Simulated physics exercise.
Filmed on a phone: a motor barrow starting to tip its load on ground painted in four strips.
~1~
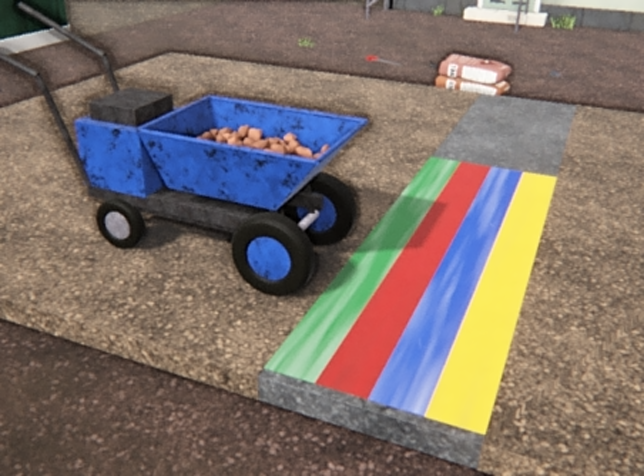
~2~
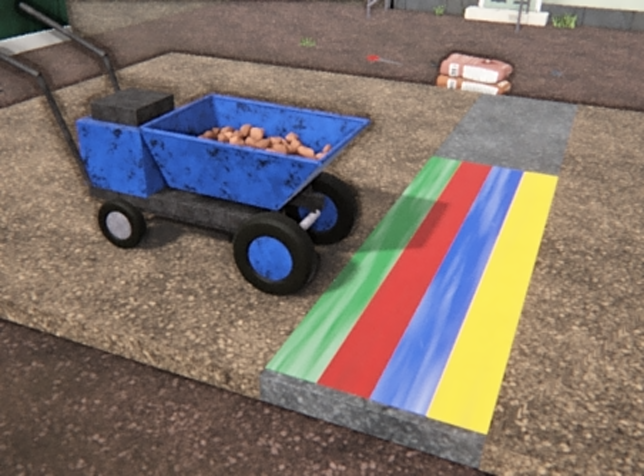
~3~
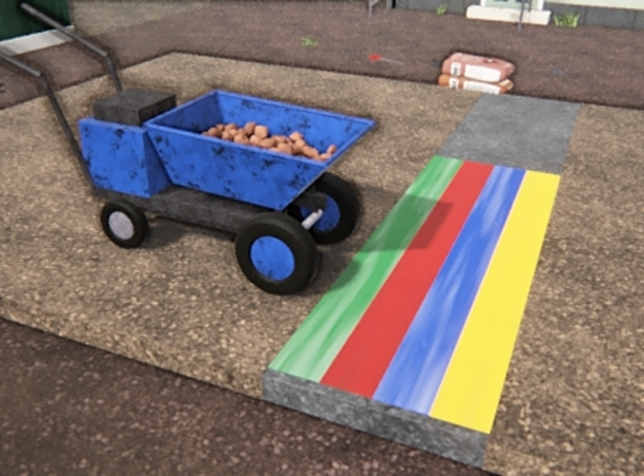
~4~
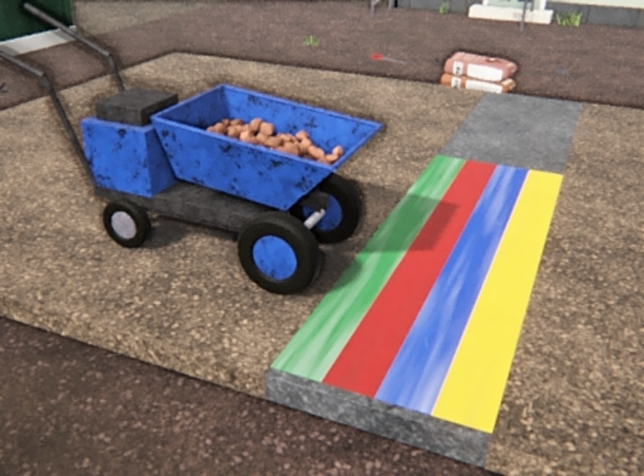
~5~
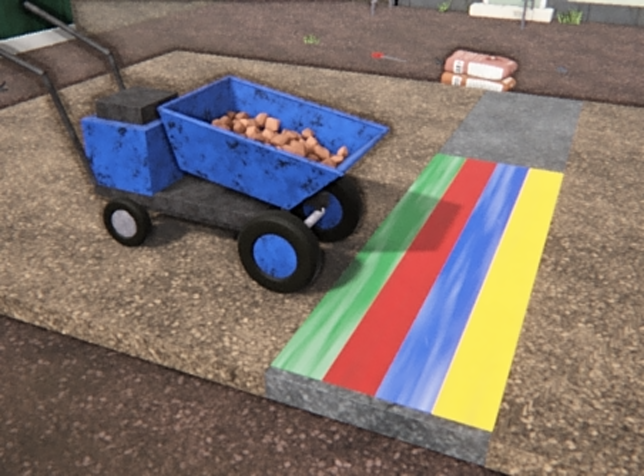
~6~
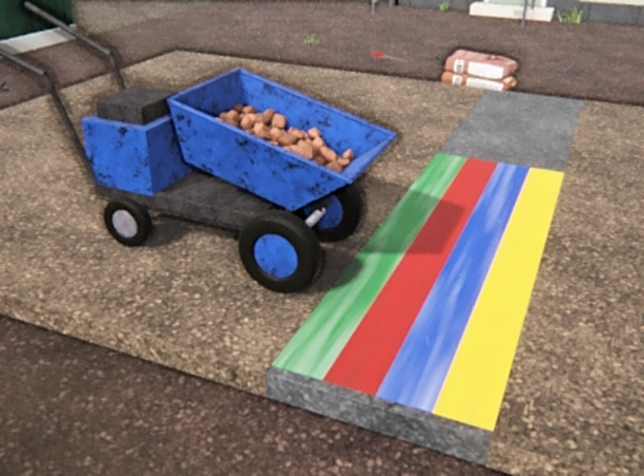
At first, a blue barrow filled with lumps of rubble sits with its skip level, to the left of ground painted in green, red, blue and yellow strips. Then the skip tilts slowly toward the strips, its back rising and its lip lowering slightly, until it is clearly tipped with the rubble still inside.
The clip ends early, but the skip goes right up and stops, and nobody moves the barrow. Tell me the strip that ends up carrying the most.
Blue.
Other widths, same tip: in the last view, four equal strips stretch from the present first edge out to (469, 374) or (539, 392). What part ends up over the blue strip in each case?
Shares: 30 %; then 30 %.
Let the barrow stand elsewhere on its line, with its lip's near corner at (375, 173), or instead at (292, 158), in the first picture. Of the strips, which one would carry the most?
Yellow the first time, the red one the second time.
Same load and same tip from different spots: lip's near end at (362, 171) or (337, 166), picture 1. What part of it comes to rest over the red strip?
0 and 0 in a hundred, in that order.
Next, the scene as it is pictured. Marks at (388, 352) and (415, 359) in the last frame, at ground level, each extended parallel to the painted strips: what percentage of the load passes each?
Estimate, first then second: 60 %, 40 %.
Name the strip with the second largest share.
The strip in red.
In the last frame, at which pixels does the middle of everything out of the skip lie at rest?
I'd place the middle at about (449, 287).
Soon after the last picture, skip tipped steeply; all in the skip.
A little later, skip tipped steeply; nearly all in the skip; a stray few over the red strip; a stray few over the blue strip.
Later still, skip tipped right over; about a third in the skip; about a quarter over the red strip; about a third over the blue strip; a small part over the yellow strip; a stray few off the paint.
At rest, skip tipped right over; about a quarter in the skip; none over the green strip; about a quarter over the red strip; about a third over the blue strip; a small part over the yellow strip; a stray few off the paint.
